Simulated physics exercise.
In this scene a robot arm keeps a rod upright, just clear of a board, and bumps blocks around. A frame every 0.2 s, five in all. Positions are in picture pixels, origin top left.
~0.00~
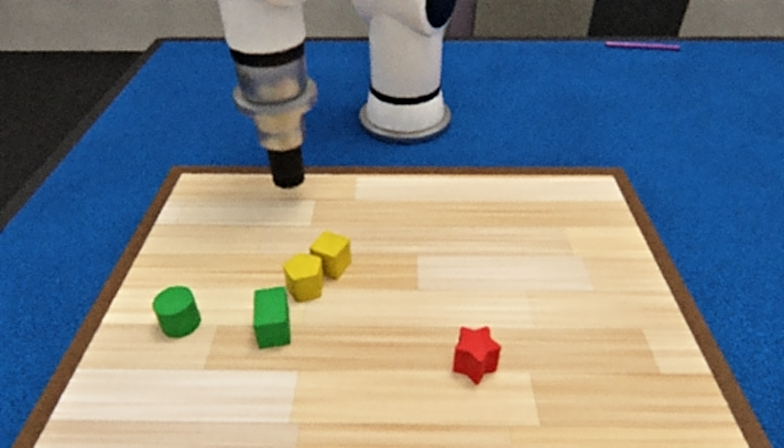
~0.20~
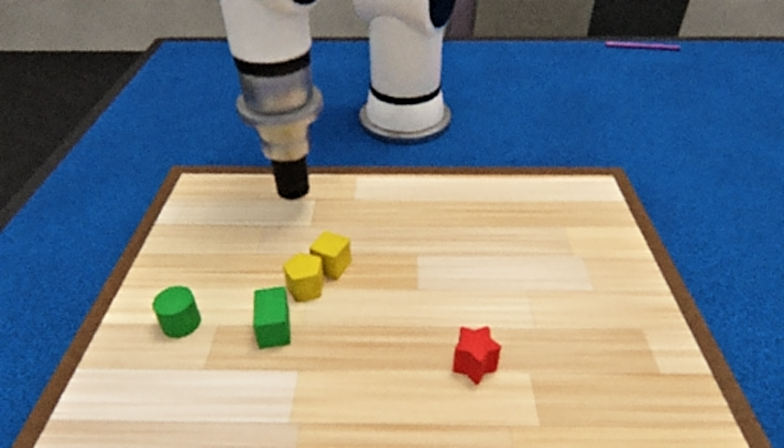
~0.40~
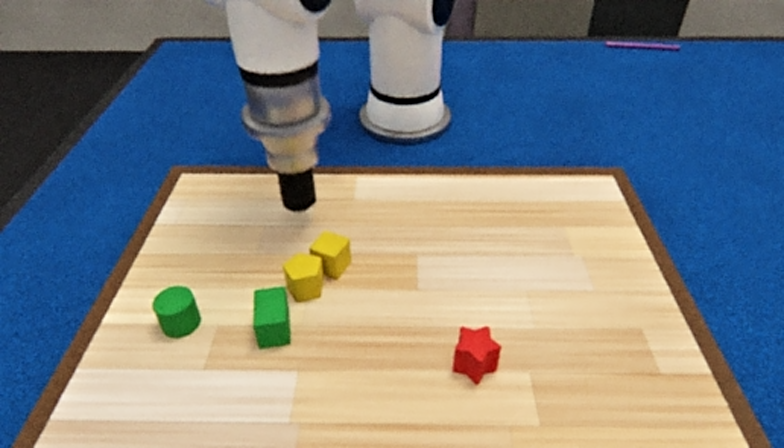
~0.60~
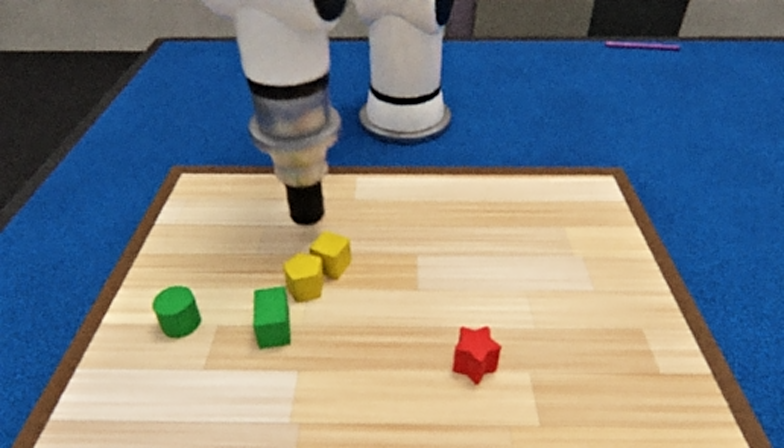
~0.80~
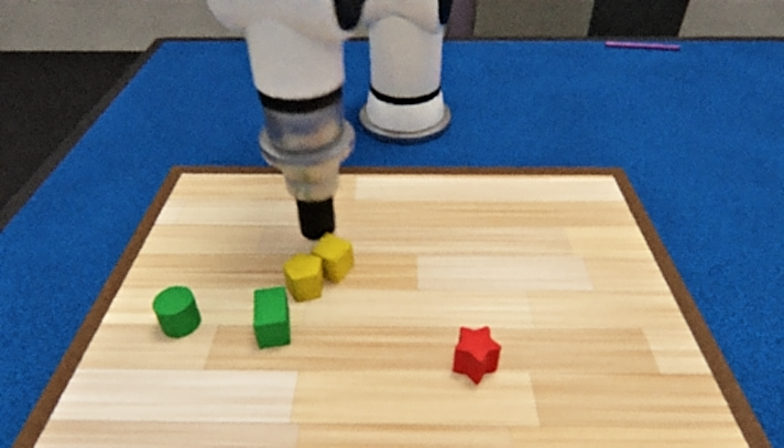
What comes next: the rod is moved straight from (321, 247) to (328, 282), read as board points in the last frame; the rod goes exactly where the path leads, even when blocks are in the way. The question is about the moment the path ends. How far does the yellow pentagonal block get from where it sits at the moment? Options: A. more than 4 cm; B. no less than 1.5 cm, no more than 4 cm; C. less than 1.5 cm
The correct letter is B.
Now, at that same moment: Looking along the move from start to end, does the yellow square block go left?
Answer: Yes.
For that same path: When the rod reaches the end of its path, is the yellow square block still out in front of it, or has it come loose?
Carried ahead at the end.
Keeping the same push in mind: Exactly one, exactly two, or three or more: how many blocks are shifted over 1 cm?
Counting only shifts above 1 cm, I get two blocks.
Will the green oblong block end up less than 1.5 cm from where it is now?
Short answer: Yes.
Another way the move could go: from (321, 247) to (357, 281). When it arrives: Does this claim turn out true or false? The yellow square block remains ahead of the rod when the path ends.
That claim is true.
On the path given first. Halfway along, rod at (322, 247); yellow square block at (341, 259), turned 20° clockwise.
At the end, rod at (326, 265); green oblong block at (265, 308); yellow pentagonal block at (296, 279), turned 35° clockwise; yellow square block at (353, 274).
